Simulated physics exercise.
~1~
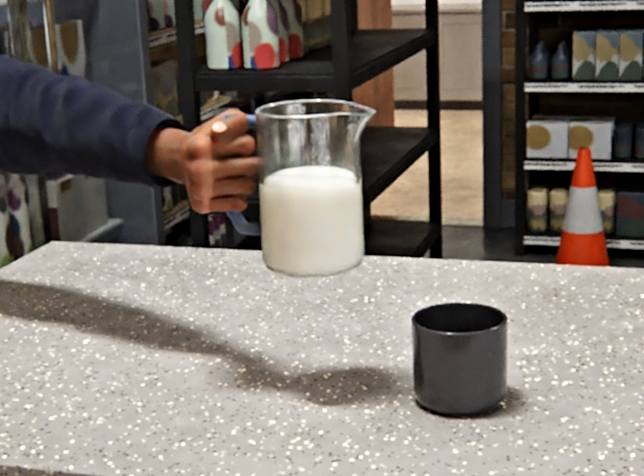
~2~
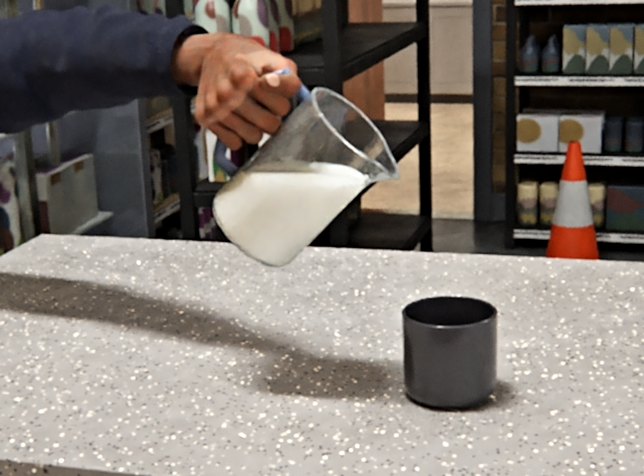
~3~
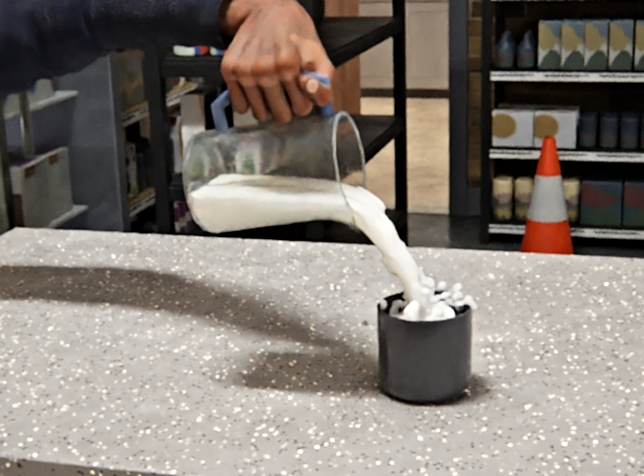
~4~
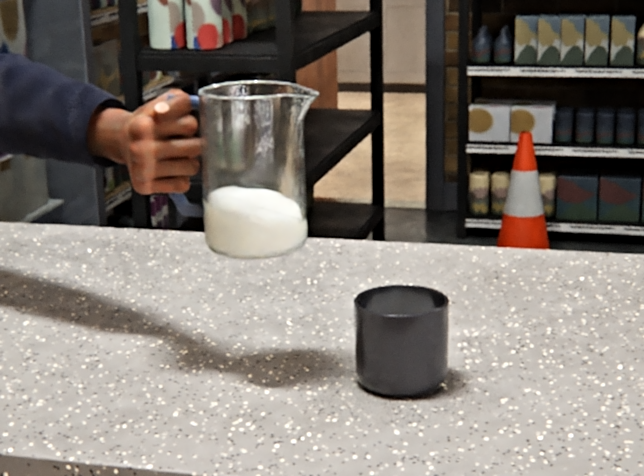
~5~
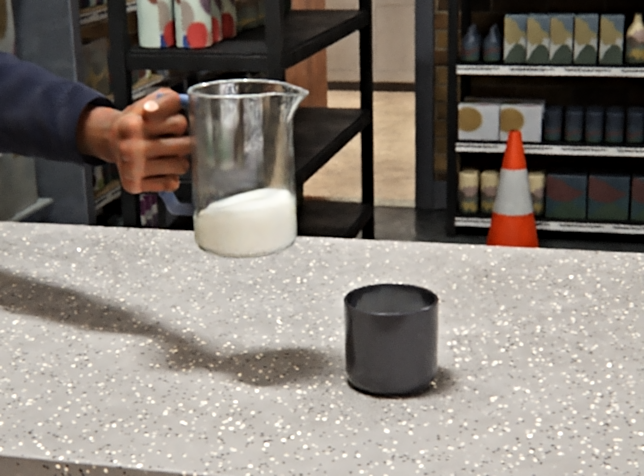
On a speckled shop counter, a hand tips milk into a dark cup, then rights the pitcher.
